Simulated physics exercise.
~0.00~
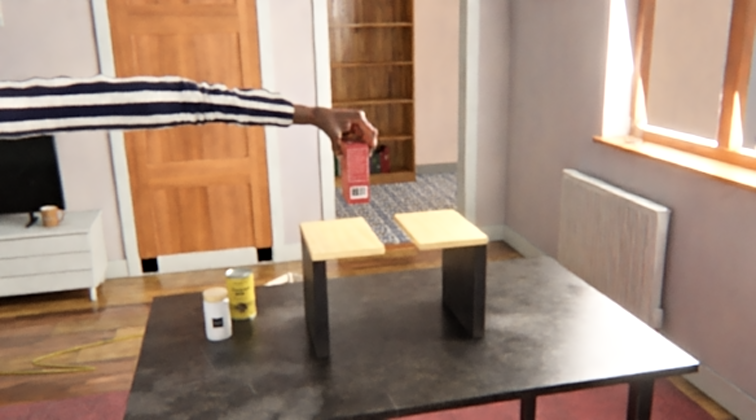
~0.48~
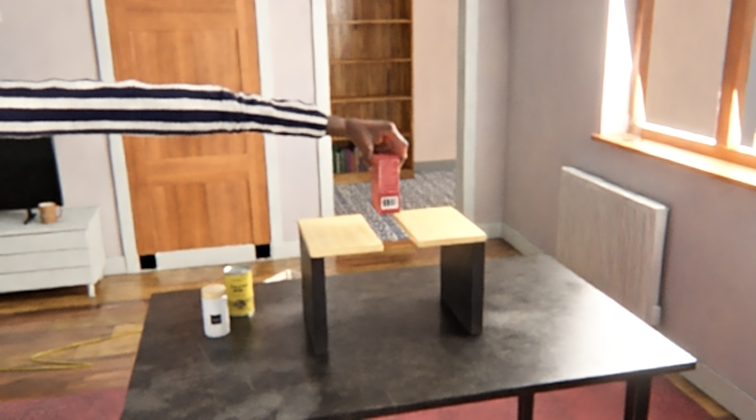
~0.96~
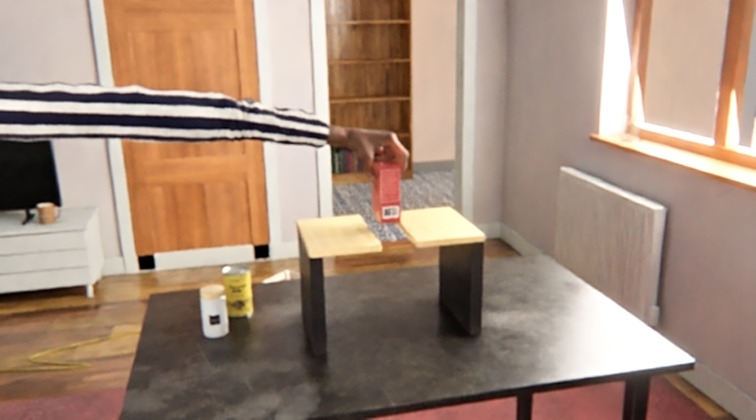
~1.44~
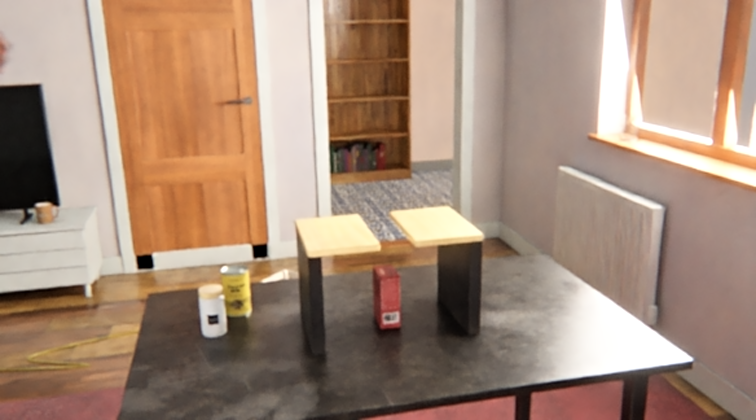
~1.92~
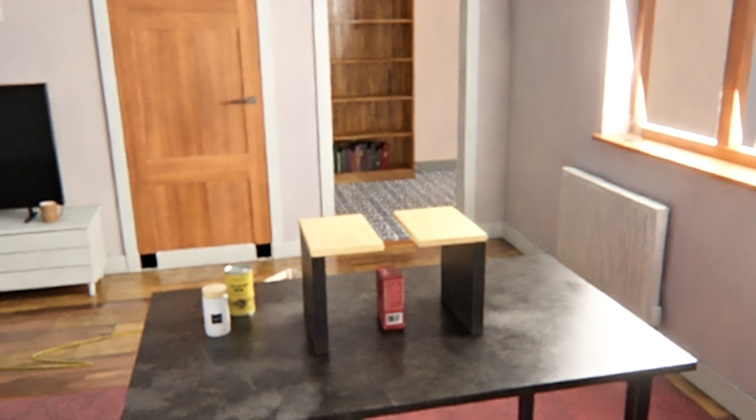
Red packet held by a striped-sleeved hand moving right above two supports, dropping through the gap and standing upright on the table.
